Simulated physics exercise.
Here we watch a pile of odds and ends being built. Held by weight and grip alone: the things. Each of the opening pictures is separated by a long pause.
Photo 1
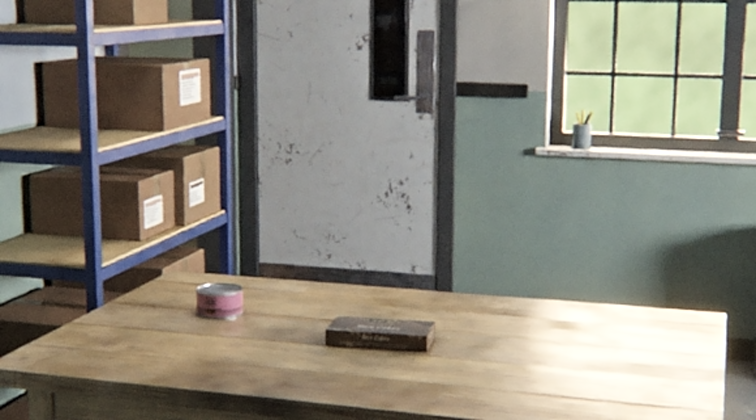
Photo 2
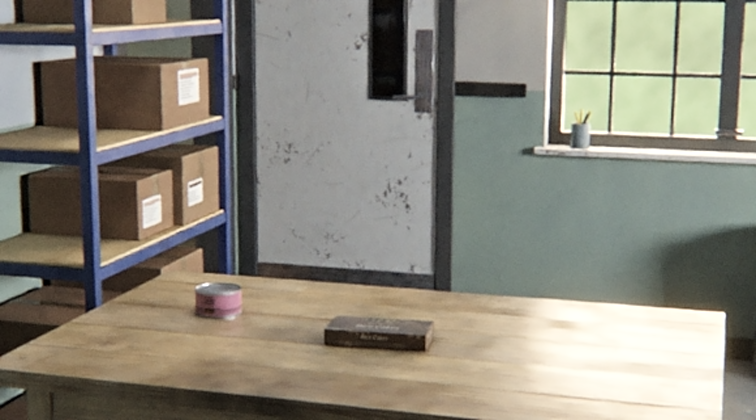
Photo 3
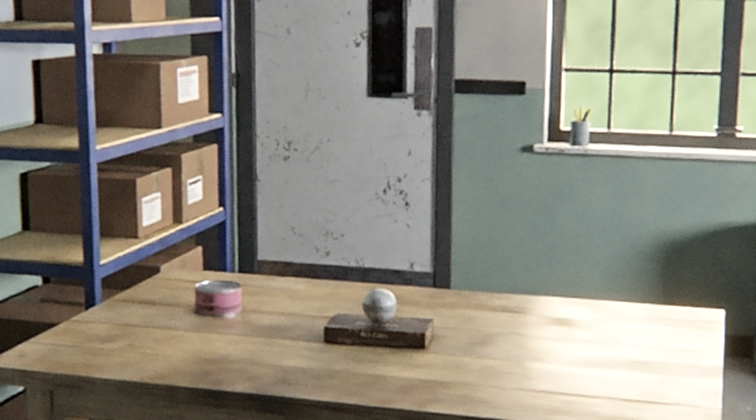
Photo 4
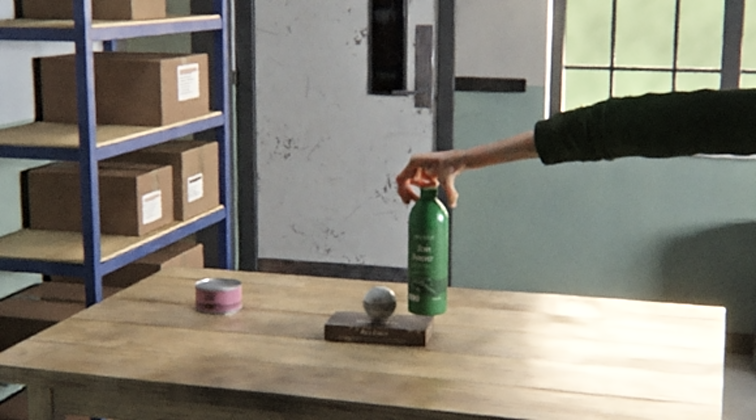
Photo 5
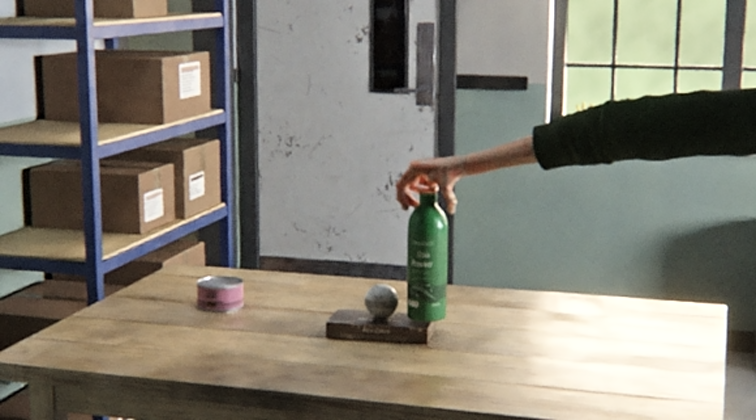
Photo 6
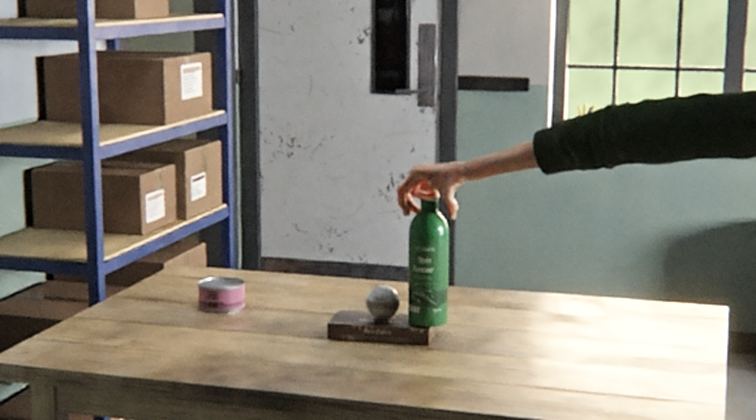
A silvery ball appeared on top of the dark packet beside a pink tub on the wooden table, then a hand reached in from the right and lowered a green bottle close beside it.
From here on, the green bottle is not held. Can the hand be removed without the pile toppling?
Yes: It is going to stay in one piece.
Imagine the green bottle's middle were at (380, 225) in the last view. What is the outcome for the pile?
It collapses.
Then, 0.50 s later than the last frame, all is still.
Then, 1.20 s later than the last frame, green bottle resting near (428, 262).
When it is over, all 4 as before. End places, in pixels of the last picture, green bottle near (428, 262). The pile stays up.
